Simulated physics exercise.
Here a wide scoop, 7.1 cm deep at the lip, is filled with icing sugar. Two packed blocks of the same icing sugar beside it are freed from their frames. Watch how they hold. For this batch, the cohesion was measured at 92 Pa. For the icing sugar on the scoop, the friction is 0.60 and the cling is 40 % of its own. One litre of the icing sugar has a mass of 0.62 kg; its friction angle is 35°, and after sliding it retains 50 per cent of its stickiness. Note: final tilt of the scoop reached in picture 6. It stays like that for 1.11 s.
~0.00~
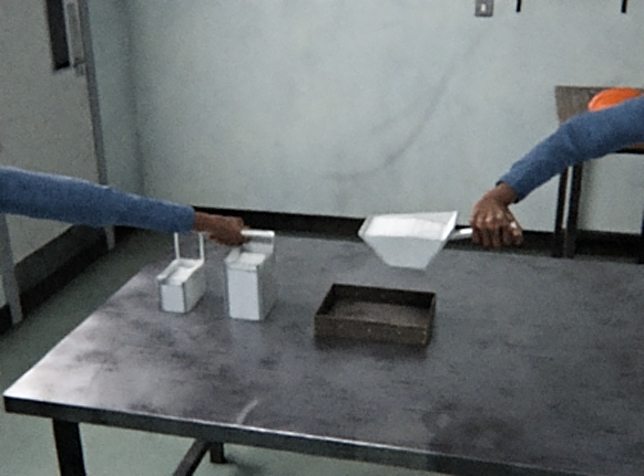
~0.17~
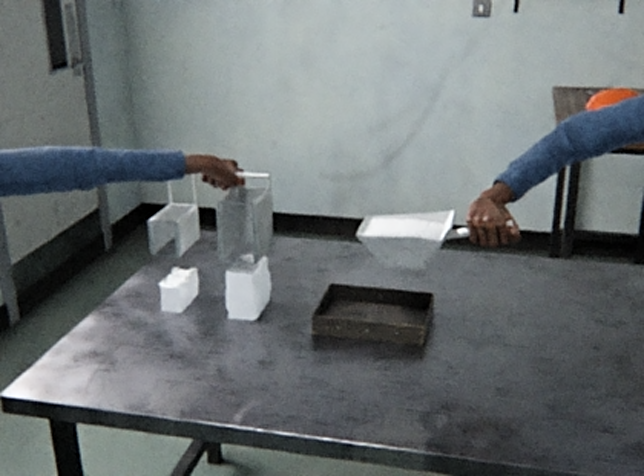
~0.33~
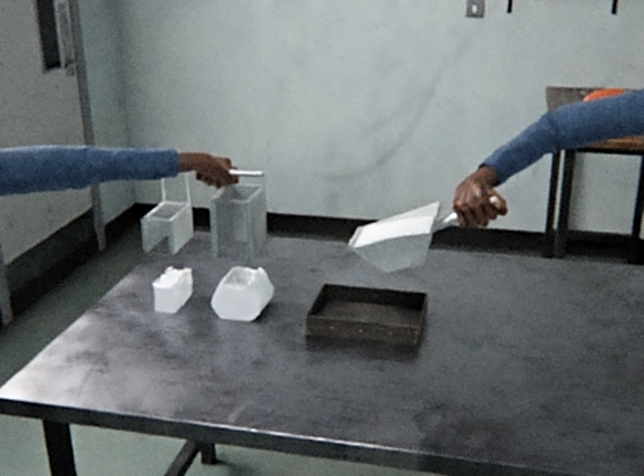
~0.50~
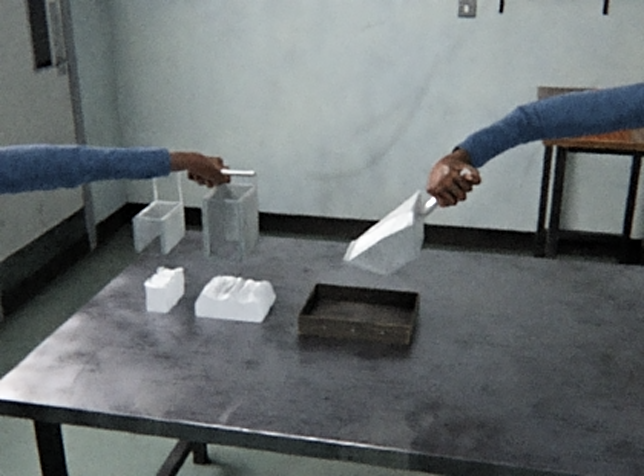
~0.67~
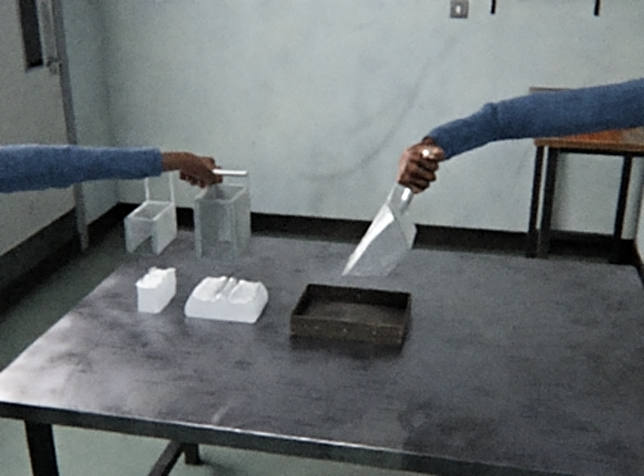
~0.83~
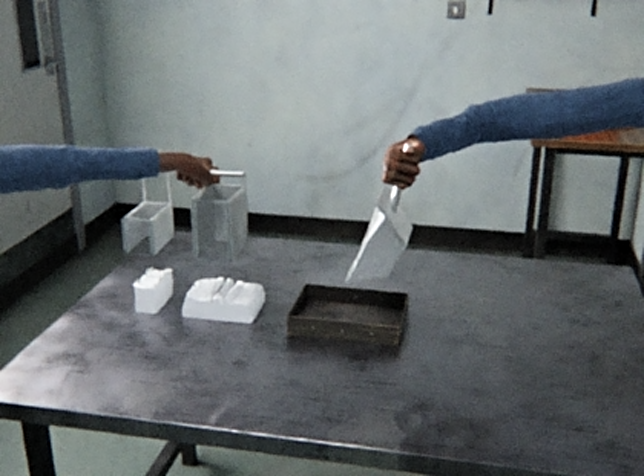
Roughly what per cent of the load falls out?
Roughly 0 per cent.
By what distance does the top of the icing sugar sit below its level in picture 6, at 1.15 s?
Around 0.0 centimetres, give or take.
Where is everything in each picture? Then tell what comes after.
Lip at (361, 233), tilt 0 degrees; highest point of the icing sugar at (409, 236); test blocks 7.0 cm, 13 cm high (left to right), in the first frame.
Lip at (359, 234), tilt 1 degrees; highest point of the icing sugar at (411, 237); test blocks 6.9 cm, 12 cm high (left to right), in the second frame.
Lip at (351, 245), tilt 16 degrees; highest point of the icing sugar at (426, 234); test blocks 6.9 cm, 9.0 cm high (left to right), in the third frame.
Lip at (344, 260), tilt 35 degrees; highest point of the icing sugar at (412, 226); test blocks 6.9 cm, 5.9 cm high (left to right), in the fourth frame.
Lip at (343, 274), tilt 54 degrees; highest point of the icing sugar at (392, 220); test blocks 6.9 cm, 5.7 cm high (left to right), in the fifth frame.
Lip at (346, 280), tilt 64 degrees; highest point of the icing sugar at (383, 220); test blocks 6.9 cm, 5.6 cm high (left to right), in the sixth frame.
By 0.98 s, the scoop is at 64 degrees and 0 % has left it.
By 1.15 s, the scoop is at 64 degrees and 0 % has left it.
By 1.32 s, the scoop is at 64 degrees and 0 % has left it.
By 1.50 s, the scoop is at 64 degrees and 0 % has left it.
By 1.61 s, at the end, the scoop is at 64 degrees and 0 % has left it.
